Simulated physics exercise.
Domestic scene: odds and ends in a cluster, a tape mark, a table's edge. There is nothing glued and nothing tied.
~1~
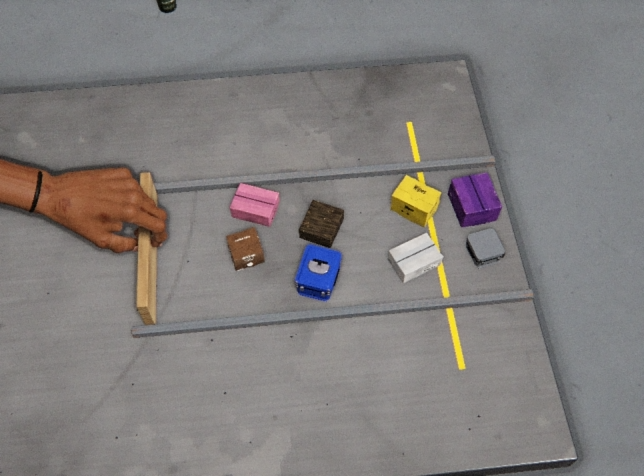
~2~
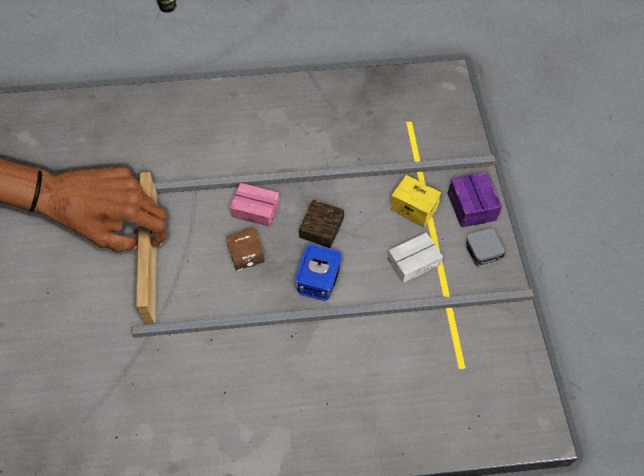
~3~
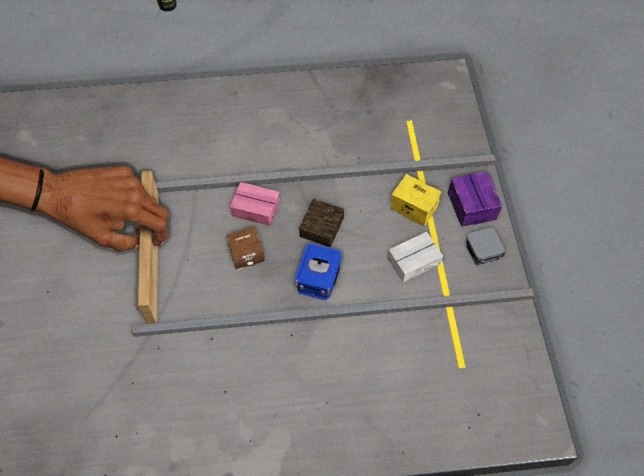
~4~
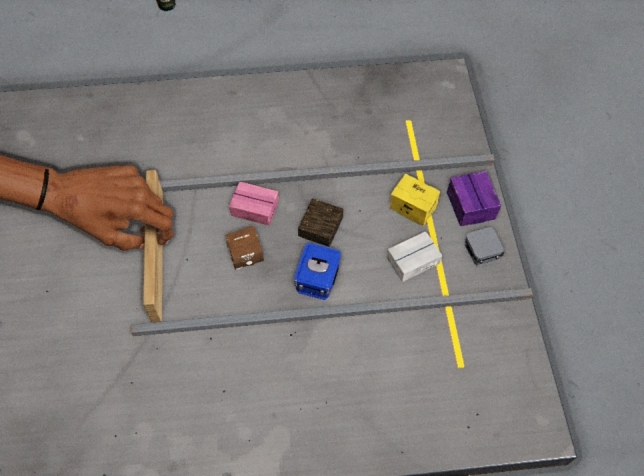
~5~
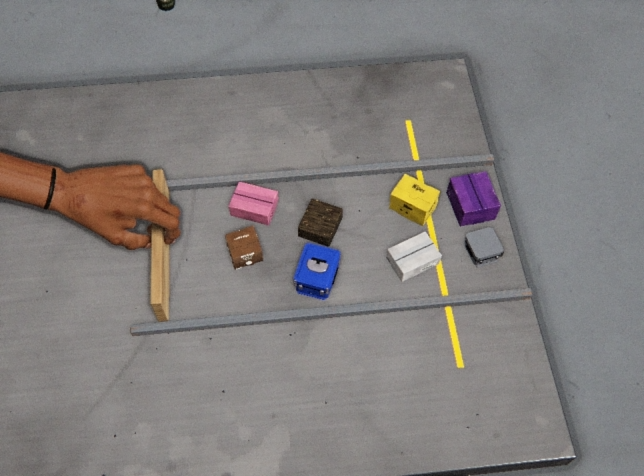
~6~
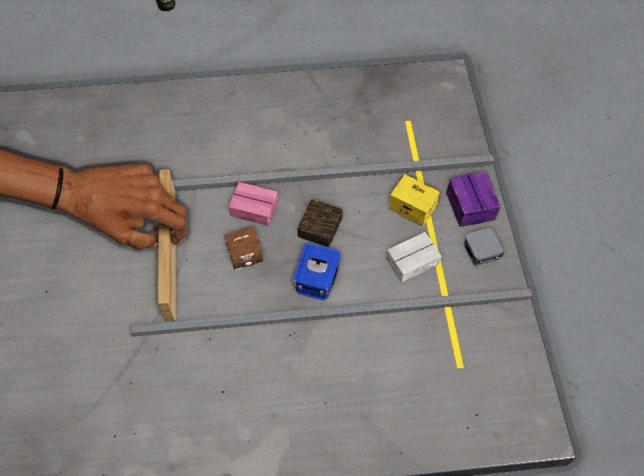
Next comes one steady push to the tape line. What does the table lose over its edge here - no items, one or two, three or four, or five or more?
One to two lost.
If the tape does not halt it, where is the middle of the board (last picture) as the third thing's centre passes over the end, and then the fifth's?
Roughly (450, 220) and then roughly (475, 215).
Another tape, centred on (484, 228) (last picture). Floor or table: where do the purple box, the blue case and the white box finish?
As for the purple box, it does not stay; the blue case keeps its spot; the white box does not stay.
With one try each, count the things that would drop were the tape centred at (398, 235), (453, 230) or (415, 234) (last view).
In order, 0, 2 and 1.
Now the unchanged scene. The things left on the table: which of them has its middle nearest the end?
Result - the grey case.
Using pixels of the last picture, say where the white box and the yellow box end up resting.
White box: About (490, 232); yellow box: About (489, 185).
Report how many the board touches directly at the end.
3 of them.
Early on, none off yet; purple box at rest near (473, 200); grey case at rest near (482, 248); yellow box at rest near (414, 201).
A while later, none off yet; purple box at rest near (473, 200); grey case at rest near (482, 248); yellow box moving near (420, 196).
Finally, the number that fall off is one or two; lost, purple box.
